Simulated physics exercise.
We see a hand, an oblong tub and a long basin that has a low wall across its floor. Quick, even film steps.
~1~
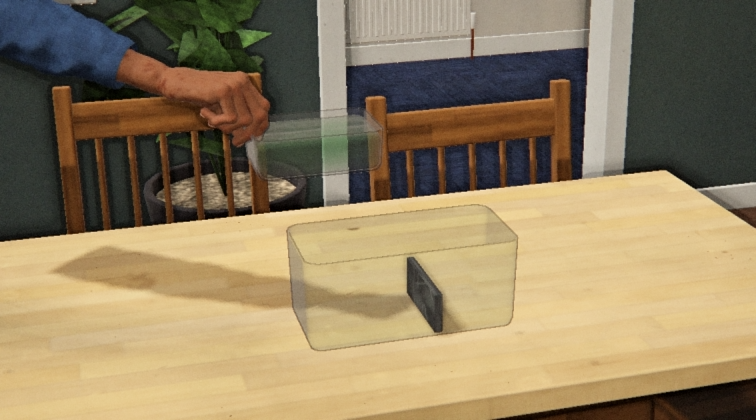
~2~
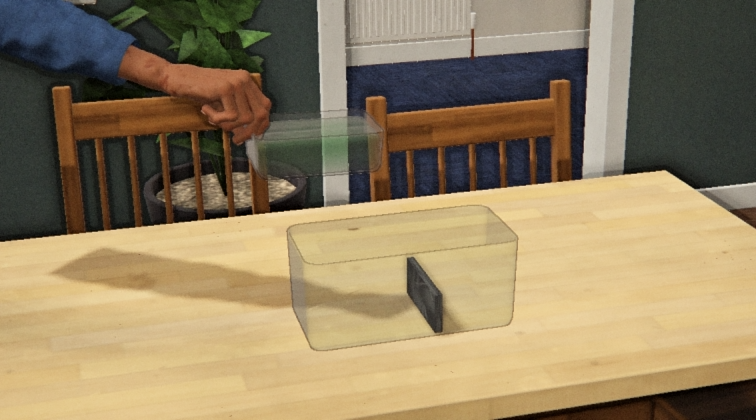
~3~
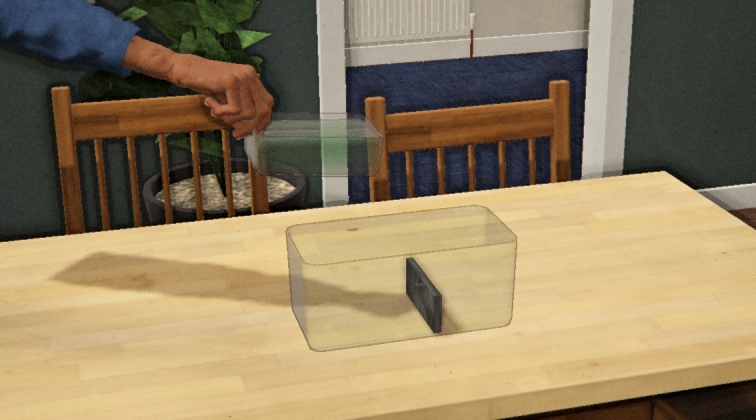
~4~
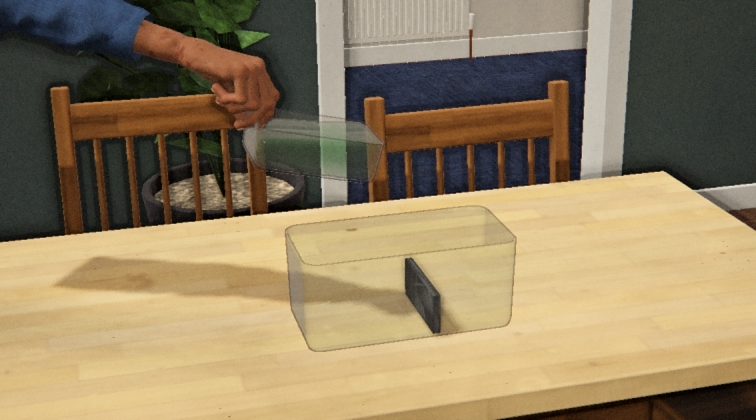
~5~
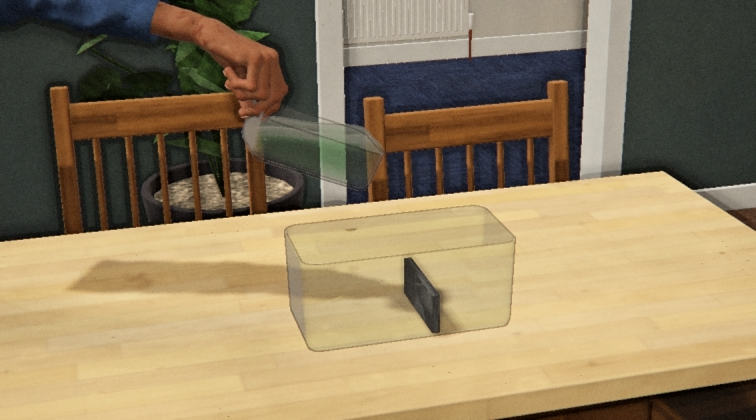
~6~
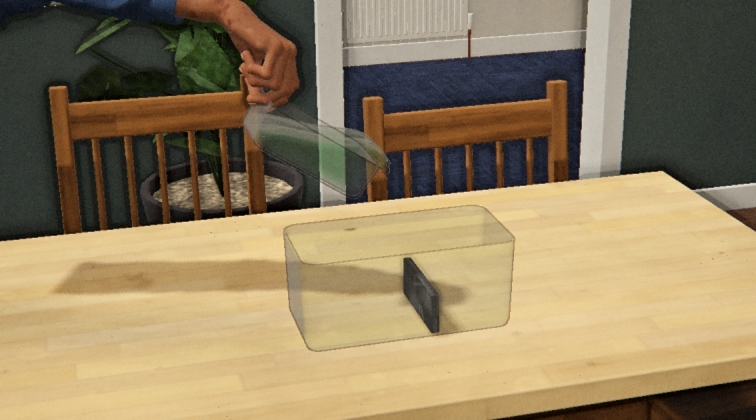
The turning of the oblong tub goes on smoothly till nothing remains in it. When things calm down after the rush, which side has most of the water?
The left region takes the most.
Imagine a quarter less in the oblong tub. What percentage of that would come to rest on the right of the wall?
It comes to around 15 percent.
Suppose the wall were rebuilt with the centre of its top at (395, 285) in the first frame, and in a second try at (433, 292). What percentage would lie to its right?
Around 65 percent in try one and around 25 percent in try two.
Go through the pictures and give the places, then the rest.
In the first frame, it leans 0°; its right rim is at (374, 120); the water meets the walls at (250, 135) and (371, 124); the long basin's rim runs from (295, 246) to (502, 222); the wall's top is at (424, 276).
In the second frame, it leans 2°; its right rim is at (374, 122); the water meets the walls at (250, 134) and (372, 125).
In the third frame, it leans 6°; its right rim is at (375, 127); the water meets the walls at (251, 132) and (372, 128).
In the fourth frame, it leans 13°; its right rim is at (375, 135); the water meets the walls at (251, 130) and (373, 131).
In the fifth frame, it leans 23°; its right rim is at (374, 145); the water meets the walls at (252, 127) and (364, 138); 4 per cent is over the edge.
In the sixth frame, it leans 34°; its right rim is at (371, 157); the water meets the walls at (250, 124) and (353, 140); 11 per cent is over the edge.
A moment on, the tilt is 98° and 6 per cent is still to pour, 35 is left of the wall and 21 right of it.
Next, the tilt is 107° and 1 per cent is still to pour, 61 is left of the wall and 26 right of it.
Then the tilt is 107° and 0 per cent is still to pour, 63 is left of the wall and 27 right of it.
Later the tilt is 107° and 0 per cent is still to pour, 63 is left of the wall and 27 right of it.
At rest 63 per cent lies left of the wall, 27 right of it and 10 outside.
